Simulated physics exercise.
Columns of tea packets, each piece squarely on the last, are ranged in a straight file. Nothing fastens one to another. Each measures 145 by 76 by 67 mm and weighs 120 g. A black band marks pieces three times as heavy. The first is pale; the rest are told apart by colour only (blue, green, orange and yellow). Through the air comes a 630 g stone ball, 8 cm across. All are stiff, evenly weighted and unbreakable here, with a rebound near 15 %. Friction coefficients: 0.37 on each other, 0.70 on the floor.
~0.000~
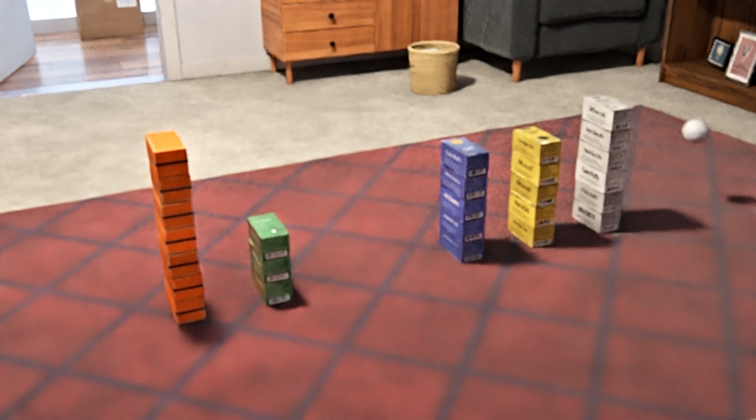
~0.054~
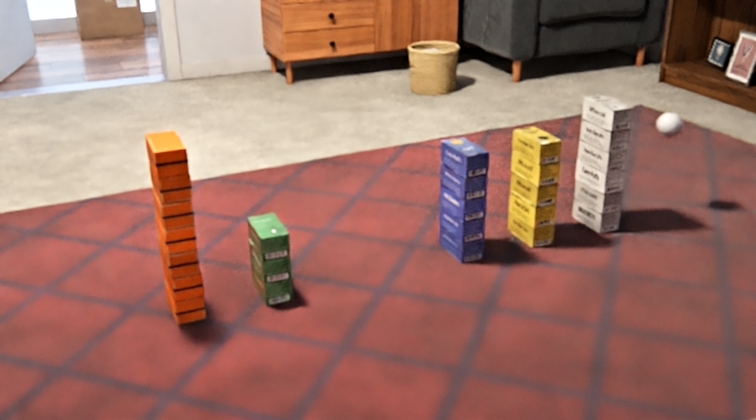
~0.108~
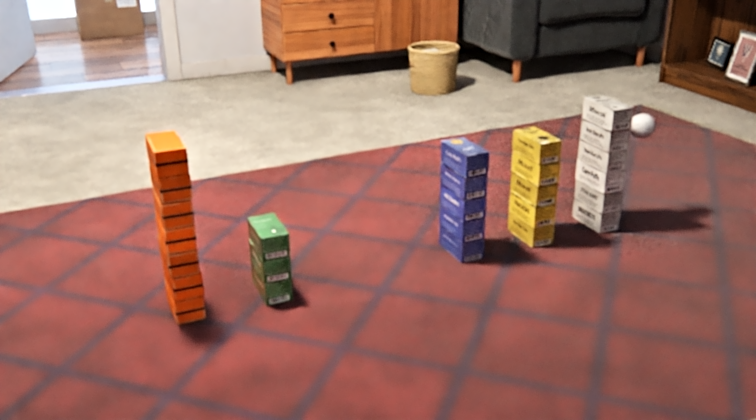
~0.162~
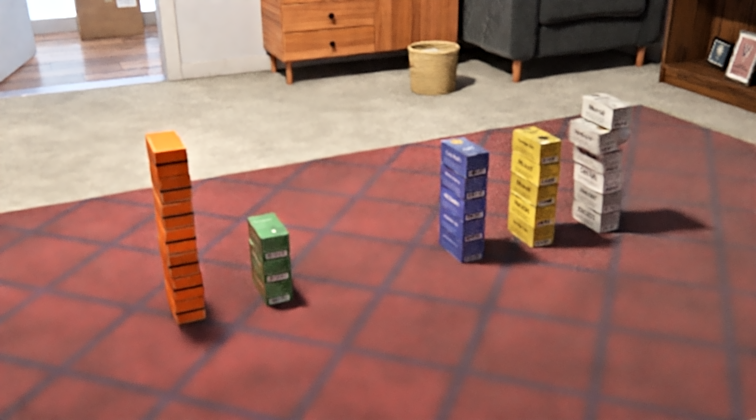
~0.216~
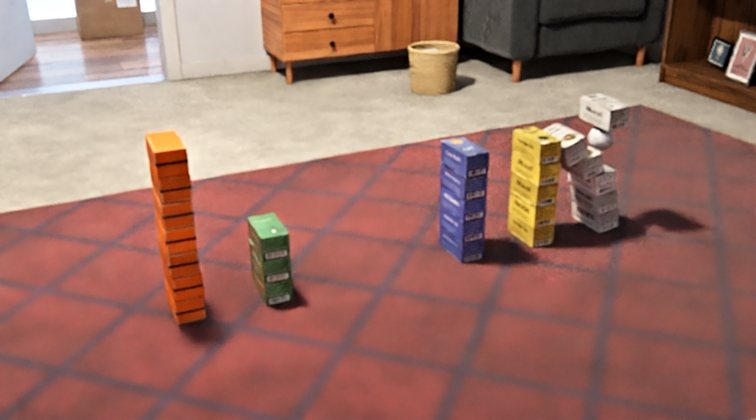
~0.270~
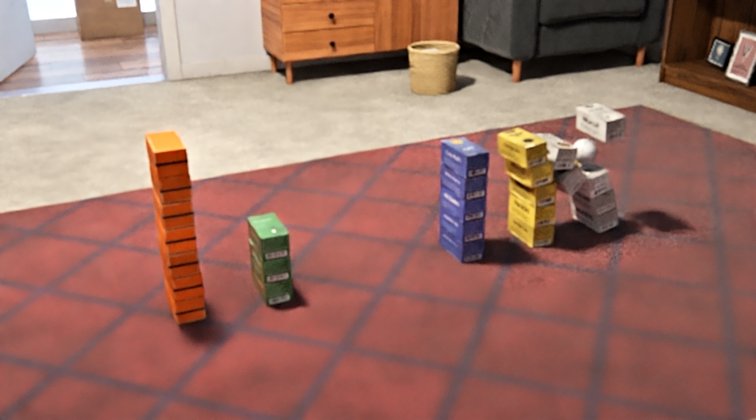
In a living room, a white ball flies in from the right above a red checked rug and hits the white stack in a row of coloured packet stacks, scattering its upper packets and knocking the neighbouring yellow stack's top askew.
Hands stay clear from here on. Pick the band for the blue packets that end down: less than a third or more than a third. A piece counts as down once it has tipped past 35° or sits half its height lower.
It comes to more than a third.
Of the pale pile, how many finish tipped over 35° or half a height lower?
5 of them.
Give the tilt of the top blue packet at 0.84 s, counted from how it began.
Roughly 90°.
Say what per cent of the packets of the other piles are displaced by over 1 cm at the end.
It is 50 per cent.
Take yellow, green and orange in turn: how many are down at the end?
Ending so: Yellow 4, green 0, orange 0.
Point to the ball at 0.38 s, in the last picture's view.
At about (550, 179).
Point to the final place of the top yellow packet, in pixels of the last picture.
Around (328, 261).
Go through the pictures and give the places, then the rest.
In the first frame (each place is the centre of the face we see best), ball (695, 132) 31 cm from contact, 2.3 m/s; top blue packet (453, 159); top yellow packet (525, 147); the others all in place.
Ball (670, 125) 20 cm from contact, 2.1 m/s; top blue packet (453, 159), in the second frame.
Ball (642, 126) 9 cm from contact, 2.1 m/s; top blue packet (453, 159), in the third frame.
Ball after contact, 1.1 m/s; top blue packet (453, 159); the others all in place, in the fourth frame.
Ball (601, 138) after contact, 1.2 m/s; top blue packet (453, 159); the others all in place, in the fifth frame.
Ball (584, 152) after contact, 1.4 m/s; top blue packet (453, 159); top yellow packet (512, 151) tilted 7°; 3 have shifted, in the sixth frame.
By 0.38 s, 3 of the pale pile down; none of the 5 blue packets down (0 of 20 in all colours); top blue packet unmoved; top yellow packet tilted 24°, 26 mm lower.
By 0.54 s, 5 of the pale pile down; none of the 5 blue packets down (4 of 20 in all colours); top blue packet tilted 5°; top yellow packet tilted 4°, 6 cm lower.
By 0.84 s, 5 of the pale pile down; 5 of the 5 blue packets down (9 of 20 in all colours); top blue packet on its side; top yellow packet tilted 58°, 15 cm lower.
When it is over (1.6 s), 5 of the pale pile down; 5 of the 5 blue packets down (9 of 20 in all colours); top blue packet upside down; top yellow packet upside down. That is 100 per cent. In pixels of the last frame, middles, top blue packet near (310, 273), top yellow packet near (328, 261).
